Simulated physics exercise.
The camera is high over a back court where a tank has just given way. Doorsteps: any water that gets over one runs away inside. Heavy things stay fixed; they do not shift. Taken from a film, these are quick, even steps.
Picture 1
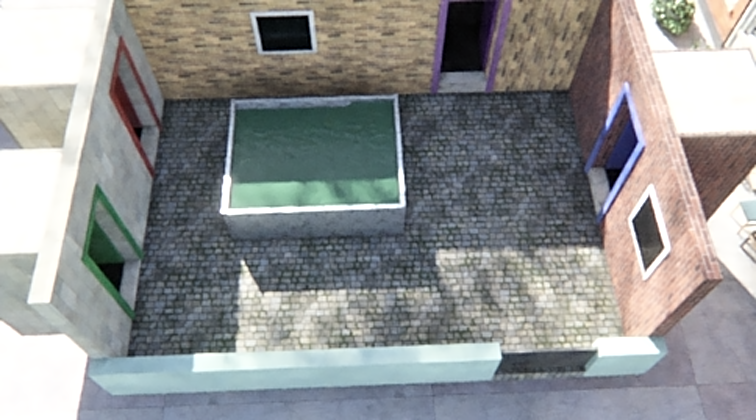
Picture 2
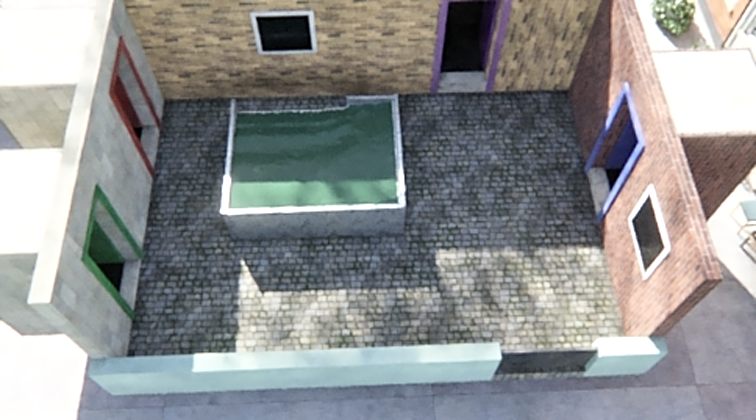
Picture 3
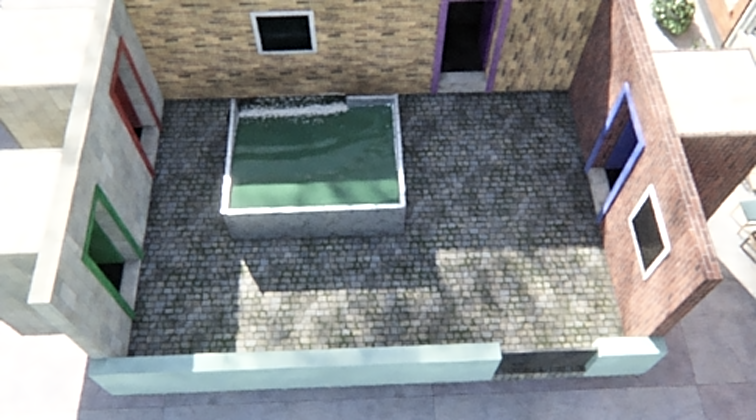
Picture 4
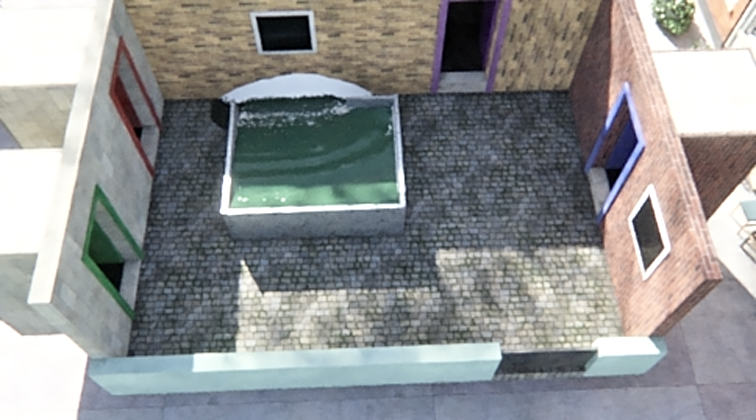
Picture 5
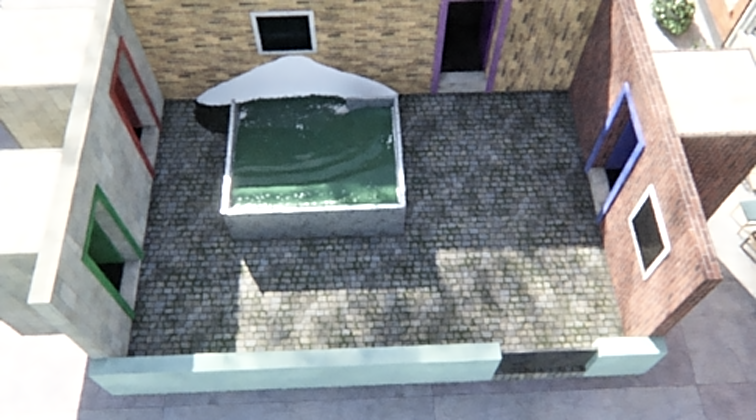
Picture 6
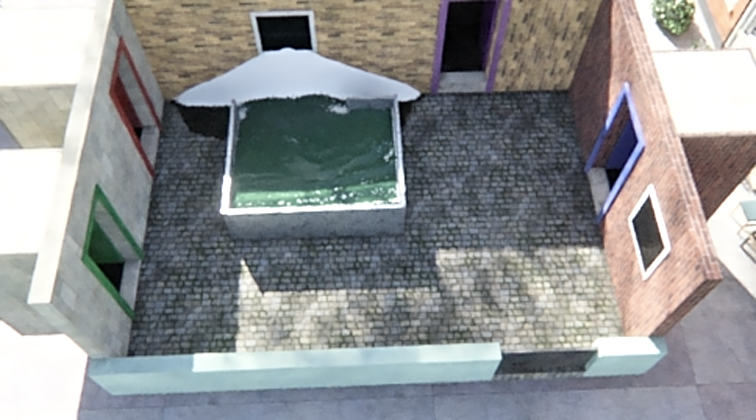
Paved courtyard with a still green water tank, then water pouring from its far side and spreading wider along the back wall.
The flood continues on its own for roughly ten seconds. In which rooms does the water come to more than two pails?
Purple door: Inside the limit; red door: Past the limit; blue door: Inside the limit; green door: Past the limit.
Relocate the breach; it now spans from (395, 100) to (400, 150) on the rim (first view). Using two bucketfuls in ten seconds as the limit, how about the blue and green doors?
The blue door ends up above and the green door ends up above.
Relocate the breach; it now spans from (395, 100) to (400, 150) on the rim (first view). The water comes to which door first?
It's the purple door that comes first.
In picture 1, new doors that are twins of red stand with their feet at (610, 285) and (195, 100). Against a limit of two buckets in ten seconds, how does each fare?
Falls short, then goes past it.
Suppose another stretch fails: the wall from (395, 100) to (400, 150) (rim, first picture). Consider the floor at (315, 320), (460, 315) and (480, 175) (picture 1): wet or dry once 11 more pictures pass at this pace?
Unwetted, unwetted, submerged.
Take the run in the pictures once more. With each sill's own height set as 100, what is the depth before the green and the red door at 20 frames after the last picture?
I'd put it at close to 110 and 110 per cent.
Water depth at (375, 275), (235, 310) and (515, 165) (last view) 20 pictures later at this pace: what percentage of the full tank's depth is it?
The three come to some 0, 6 and 2 per cent respectively.
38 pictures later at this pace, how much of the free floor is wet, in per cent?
It works out to about 90 in a hundred.
A moment on, water covers 25 % of the floor; the purple door wet at the sill, nothing in, the red door wet at the sill, nothing in, the blue door not reached, the green door not reached.
Next, water covers 45 % of the floor; the purple door wet at the sill, nothing in, the red door over two buckets in, the blue door wet at the sill, nothing in, the green door wet at the sill, nothing in.
Then, water covers 65 % of the floor; the purple door wet at the sill, nothing in, the red door far over two buckets in, the blue door wet at the sill, nothing in, the green door wet at the sill, nothing in.
Later, water covers 90 % of the floor; the purple door wet at the sill, nothing in, the red door far over two buckets in, the blue door wet at the sill, nothing in, the green door under two buckets in.
In the end, water covers 100 % of the floor; the purple door wet at the sill, nothing in, the red door far over two buckets in, the blue door wet at the sill, nothing in, the green door over two buckets in.
